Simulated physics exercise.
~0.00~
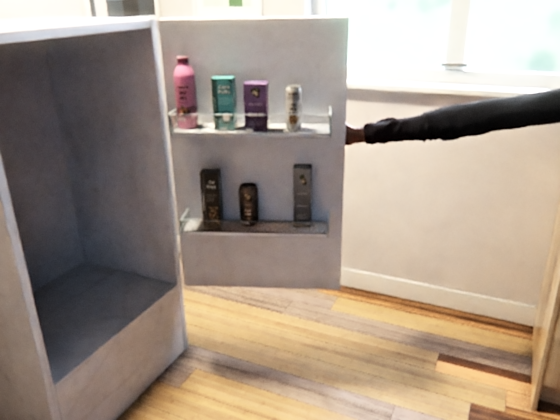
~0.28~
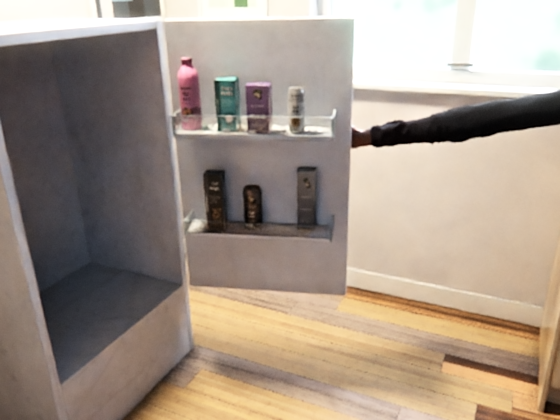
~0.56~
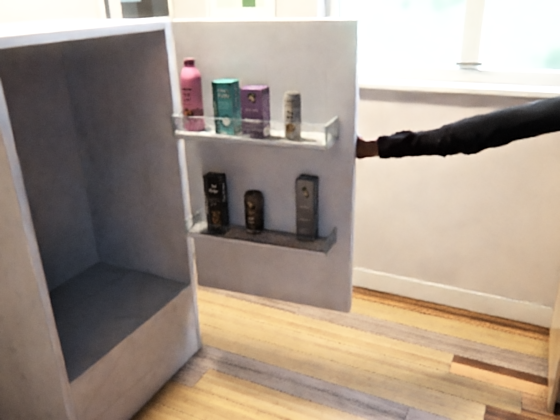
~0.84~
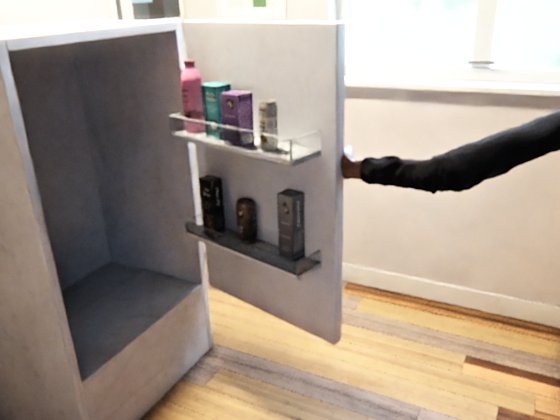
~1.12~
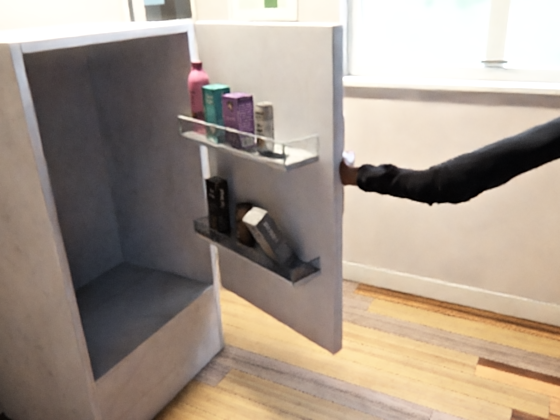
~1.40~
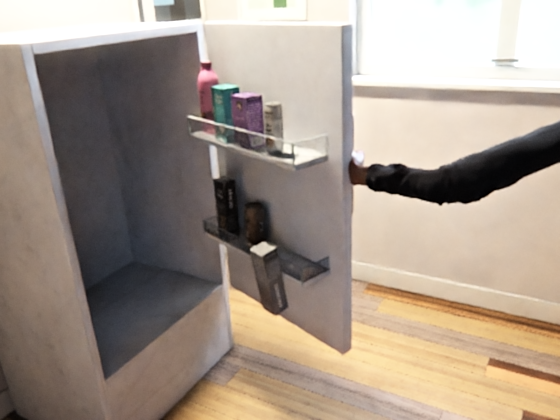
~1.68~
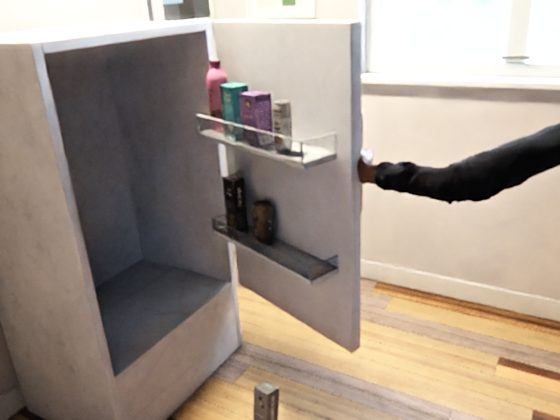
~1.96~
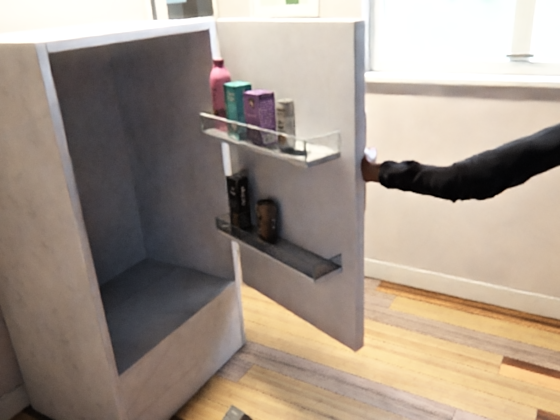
The video shows a dark-sleeved arm swinging an open cabinet door with two racks of bottles and cartons on its inside, until the door stops and the grey carton on the lower rack tips, falls over the rail and drops to the floor, while the other items stay standing.
